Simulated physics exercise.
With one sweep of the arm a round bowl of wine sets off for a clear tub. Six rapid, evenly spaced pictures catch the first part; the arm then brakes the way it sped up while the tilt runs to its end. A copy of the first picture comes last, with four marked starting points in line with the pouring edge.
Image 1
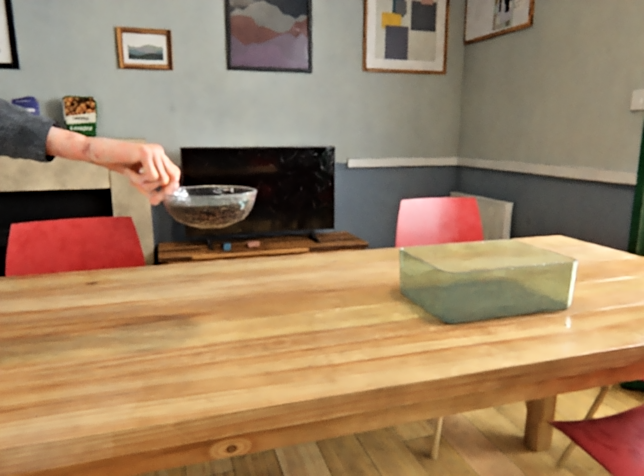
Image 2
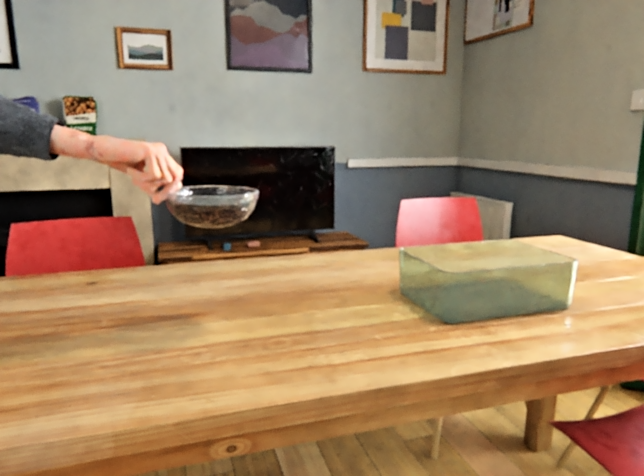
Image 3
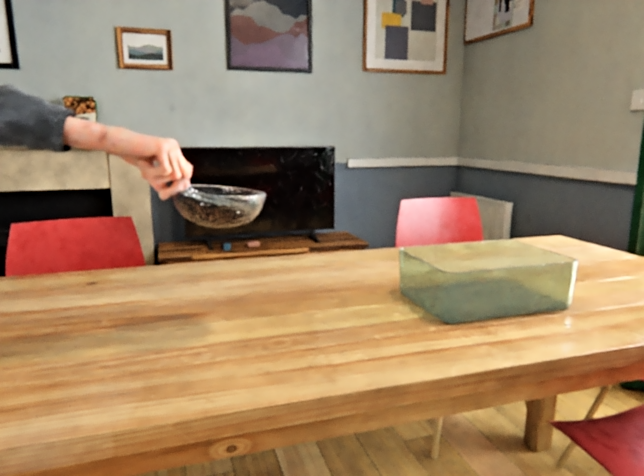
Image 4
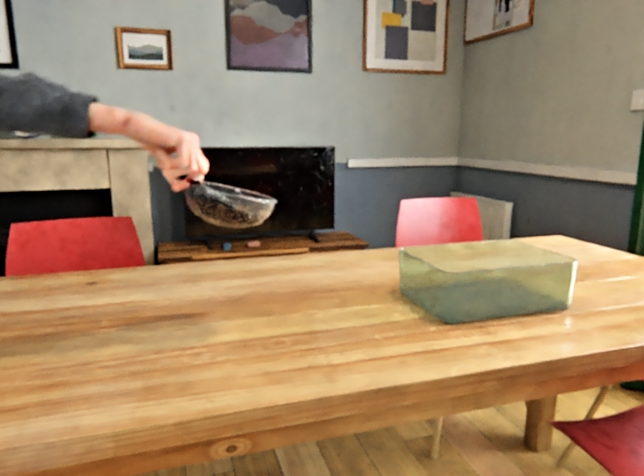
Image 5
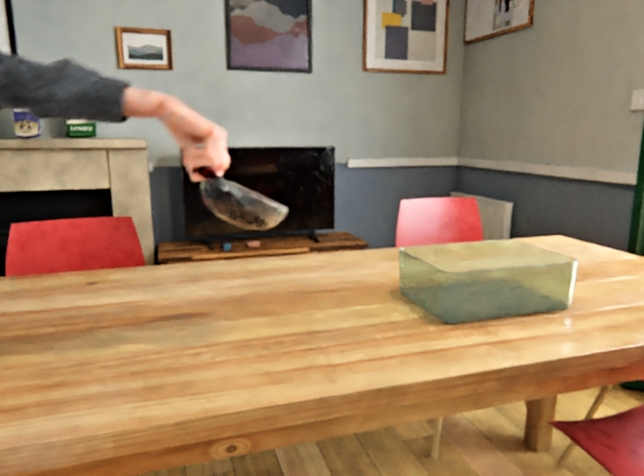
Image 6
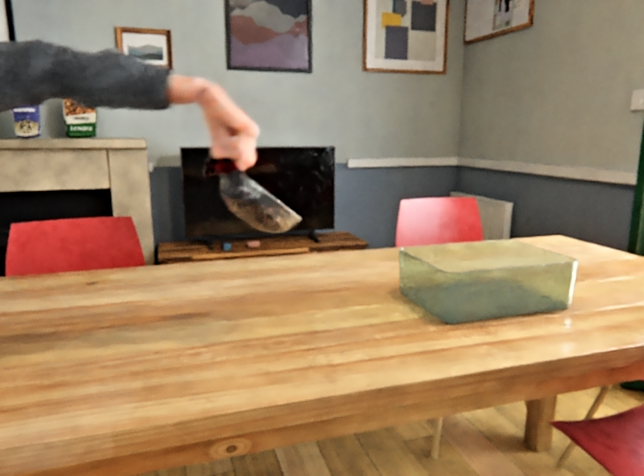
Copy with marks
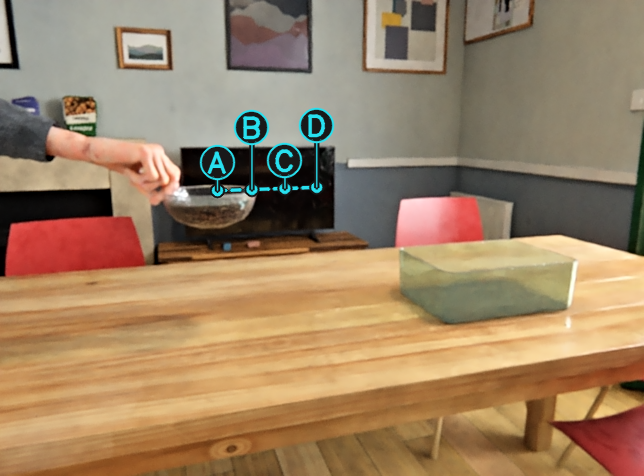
We see a hand at the left holding a round glass bowl with dark contents above a wooden table, where a clear tub sits. The arm moves right, tilting the bowl slightly, then more steeply toward the tub's side.
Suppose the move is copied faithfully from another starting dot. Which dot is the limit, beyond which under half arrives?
Go for D.
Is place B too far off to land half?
Yes, that goes wrong.
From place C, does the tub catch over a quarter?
No, it does not.
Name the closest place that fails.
It is C.
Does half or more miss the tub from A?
Yes, it does.
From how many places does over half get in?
One of the four.
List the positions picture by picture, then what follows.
The first frame shows upright, lip at (253, 189); tub from (440, 323) to (568, 307); nothing has left yet.
The second frame shows upright, lip at (256, 190); nothing has left yet.
The third frame shows tipped about 6°, lip at (263, 193); nothing has left yet.
The fourth frame shows tipped about 14°, lip at (273, 199); wine is over the rim, down to (194, 182).
The fifth frame shows tipped about 25°, lip at (285, 207); wine is over the rim, down to (219, 179).
The sixth frame shows tipped about 38°, lip at (298, 216); wine is over the rim, down to (207, 177).
In cyan, A at (217, 190); B at (251, 189); C at (284, 188); D at (316, 187).
For place A, about 0 % lands in the tub, 99 % falls short.
For place B, about 0 % lands in the tub, 96 % falls short and 4 % goes beside or beyond.
For place C, about 20 % lands in the tub, 75 % falls short and 5 % goes beside or beyond.
For place D, about 75 % lands in the tub, 13 % falls short and 13 % goes beside or beyond.
